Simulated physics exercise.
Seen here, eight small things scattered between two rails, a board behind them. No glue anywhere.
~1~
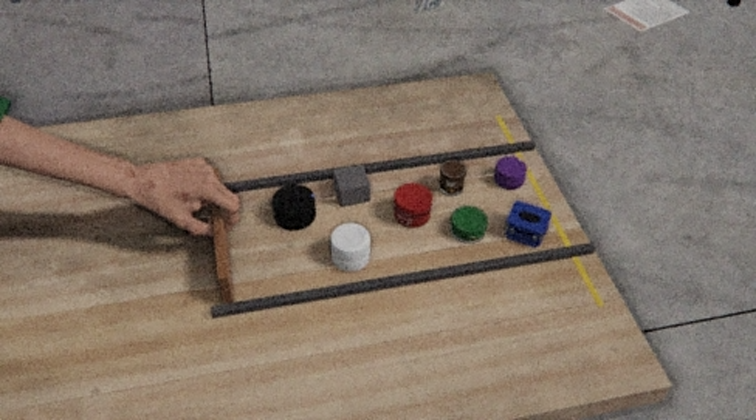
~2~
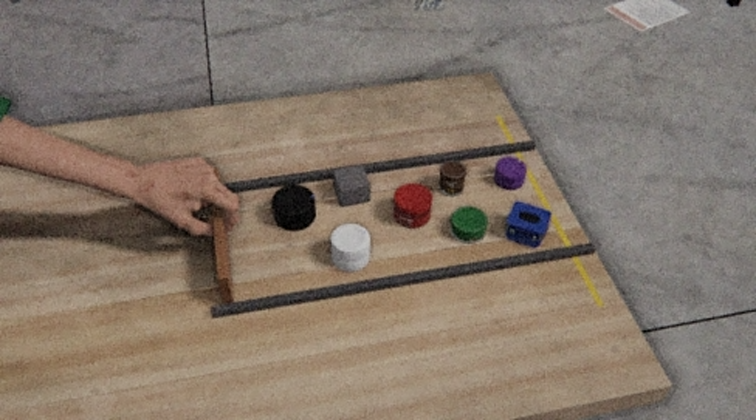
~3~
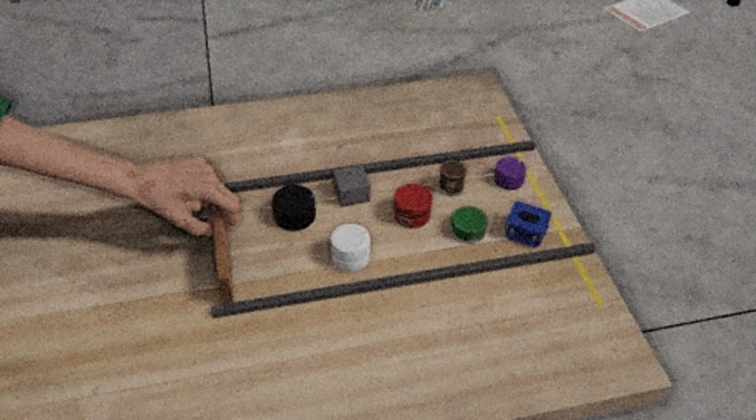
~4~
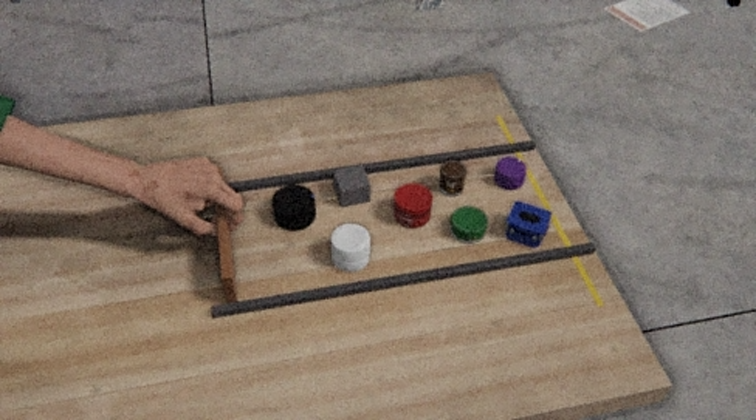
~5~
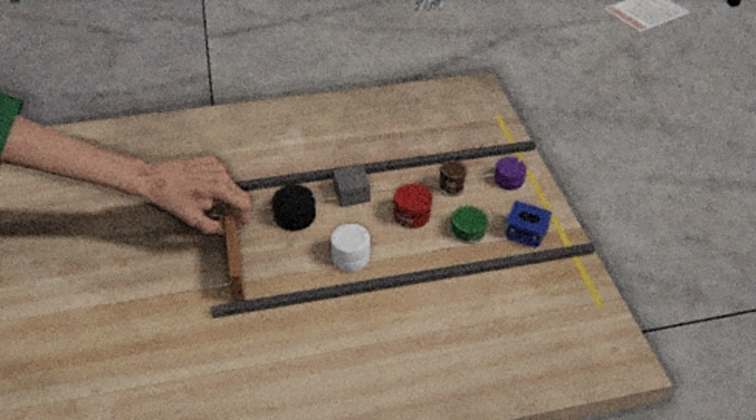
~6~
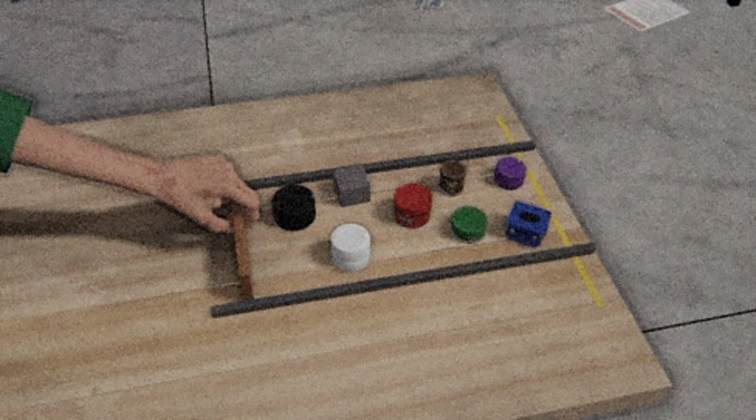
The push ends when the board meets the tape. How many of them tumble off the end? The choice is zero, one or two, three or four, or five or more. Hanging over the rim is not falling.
The number that fall off is five or more.
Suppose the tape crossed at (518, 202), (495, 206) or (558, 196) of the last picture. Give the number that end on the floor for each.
The counts: 2, 1 and 8.
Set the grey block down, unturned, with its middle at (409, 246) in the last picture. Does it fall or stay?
From there it goes over.
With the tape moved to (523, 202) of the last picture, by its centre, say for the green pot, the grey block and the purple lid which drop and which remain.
The green pot is lost, the grey block is kept, the purple lid comes down.
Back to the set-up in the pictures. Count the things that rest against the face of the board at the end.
3 of them.
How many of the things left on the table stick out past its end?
The number is 3.
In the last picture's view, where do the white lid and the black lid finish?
The white lid stops around (575, 212); the black lid around (556, 175).
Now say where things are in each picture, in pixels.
Purple lid (510, 173); blue case (528, 225); brown pot (452, 178); board (221, 233); tape (543, 198), in the first picture.
Blue case (528, 225); board (221, 233), in the second picture.
Brown pot (452, 179); white lid (351, 248), in the third picture.
Purple lid (510, 173); red tub (413, 206), in the fourth picture.
Blue case (528, 225); black lid (294, 208), in the fifth picture.
Purple lid (510, 173); blue case (528, 225); brown pot (452, 179); board (240, 230); tape (543, 198), in the sixth picture.
Early on, none off yet; purple lid at rest near (510, 173); blue case at rest near (528, 225); brown pot at rest near (452, 179).
Finally, the number that fall off is five or more; lost, red tub, green pot, brown pot, blue case and purple lid.
